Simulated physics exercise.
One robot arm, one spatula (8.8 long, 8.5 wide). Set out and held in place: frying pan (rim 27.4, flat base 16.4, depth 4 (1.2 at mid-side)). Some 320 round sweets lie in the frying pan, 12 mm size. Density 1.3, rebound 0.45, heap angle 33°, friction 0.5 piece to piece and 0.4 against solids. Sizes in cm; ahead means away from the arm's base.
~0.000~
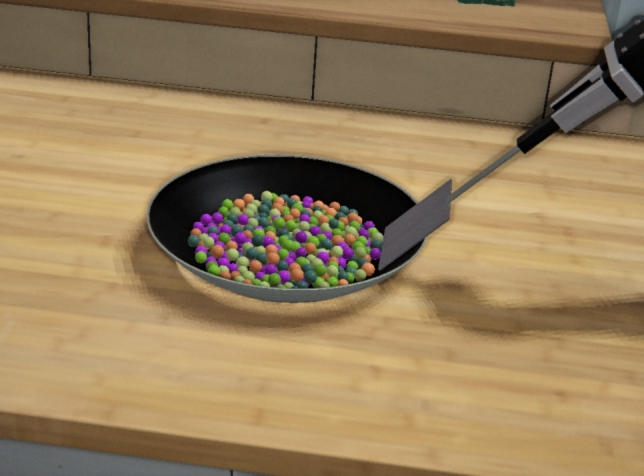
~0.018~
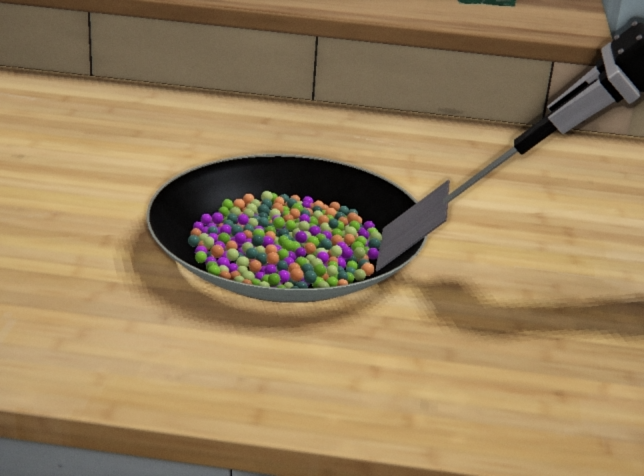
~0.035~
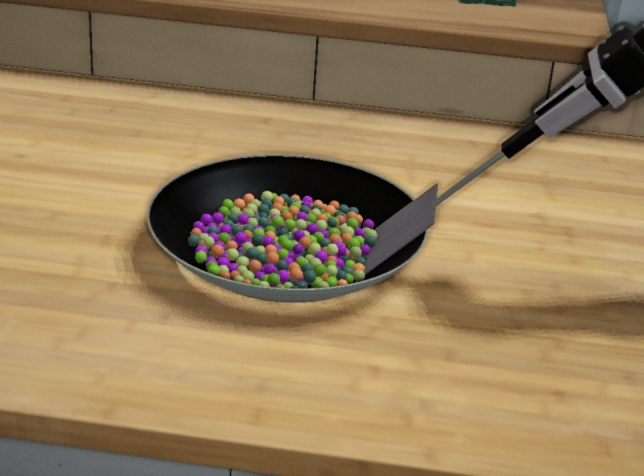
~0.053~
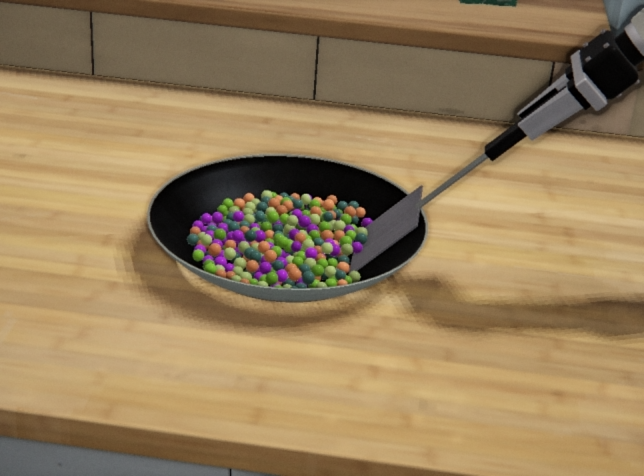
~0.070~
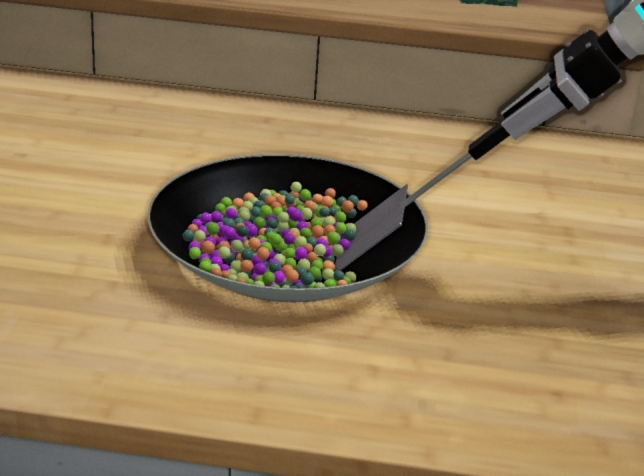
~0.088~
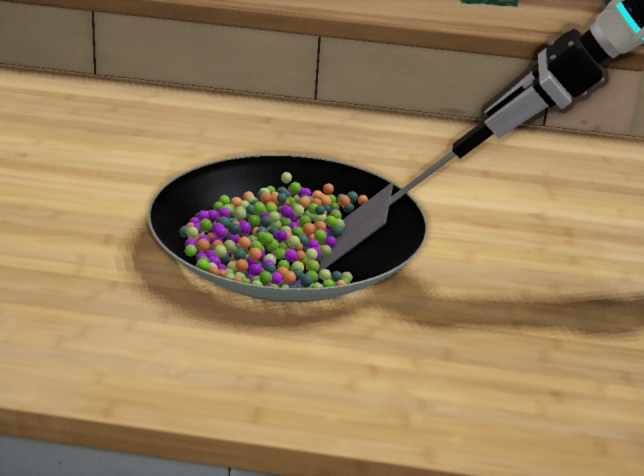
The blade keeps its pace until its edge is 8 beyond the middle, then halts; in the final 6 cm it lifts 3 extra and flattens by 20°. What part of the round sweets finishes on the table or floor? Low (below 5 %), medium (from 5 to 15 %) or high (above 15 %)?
Share on the table or floor: Medium (from 5 to 15 %).
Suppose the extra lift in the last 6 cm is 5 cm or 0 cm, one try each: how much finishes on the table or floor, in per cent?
Some 10 and 0 per cent.
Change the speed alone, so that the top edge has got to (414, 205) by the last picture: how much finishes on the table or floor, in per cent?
About 0 per cent.
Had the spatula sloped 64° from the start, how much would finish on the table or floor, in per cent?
Then about 10 per cent.
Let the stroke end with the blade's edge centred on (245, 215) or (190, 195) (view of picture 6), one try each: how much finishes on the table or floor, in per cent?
About 0 and 25 per cent.
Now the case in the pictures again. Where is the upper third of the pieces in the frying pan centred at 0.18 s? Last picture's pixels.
At about (233, 217).
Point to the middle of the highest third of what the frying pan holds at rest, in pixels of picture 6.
Near (204, 212).
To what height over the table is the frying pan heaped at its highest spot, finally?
Some 4.5 cm.
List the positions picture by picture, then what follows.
The first frame shows the spatula top edge at (450, 198), sloping 47°; upper third of the load around (290, 237), from x 195 to 380, top at y 195; 321 in the frying pan.
The second frame shows the spatula top edge at (448, 199), sloping 47°; upper third of the load around (290, 235), from x 195 to 375, top at y 195.
The third frame shows the spatula top edge at (436, 203), sloping 47°; upper third of the load around (295, 236), from x 195 to 370, top at y 195.
The fourth frame shows the spatula top edge at (420, 205), sloping 47°; upper third of the load around (293, 236), from x 195 to 365, top at y 195.
The fifth frame shows the spatula top edge at (404, 204), sloping 47°; upper third of the load around (291, 230), from x 190 to 365, top at y 185.
The sixth frame shows the spatula top edge at (389, 202), sloping 47°; upper third of the load around (283, 227), from x 185 to 365, top at y 180; 321 in the frying pan.
After 0.14 s, sloping 47°, highest piece 6 above the table; 321 in the frying pan.
After 0.18 s, sloping 39°, highest piece 5 above the table; 321 in the frying pan.
After 0.41 s, sloping 27°, highest piece 5 above the table; 295 in the frying pan, 26 on the table or floor.
After 1.46 s, sloping 27°, highest piece 4 above the table; 295 in the frying pan, 26 on the table or floor.
In the end, 295 in the frying pan, 26 on the table or floor. That is 8 % on the table or floor.
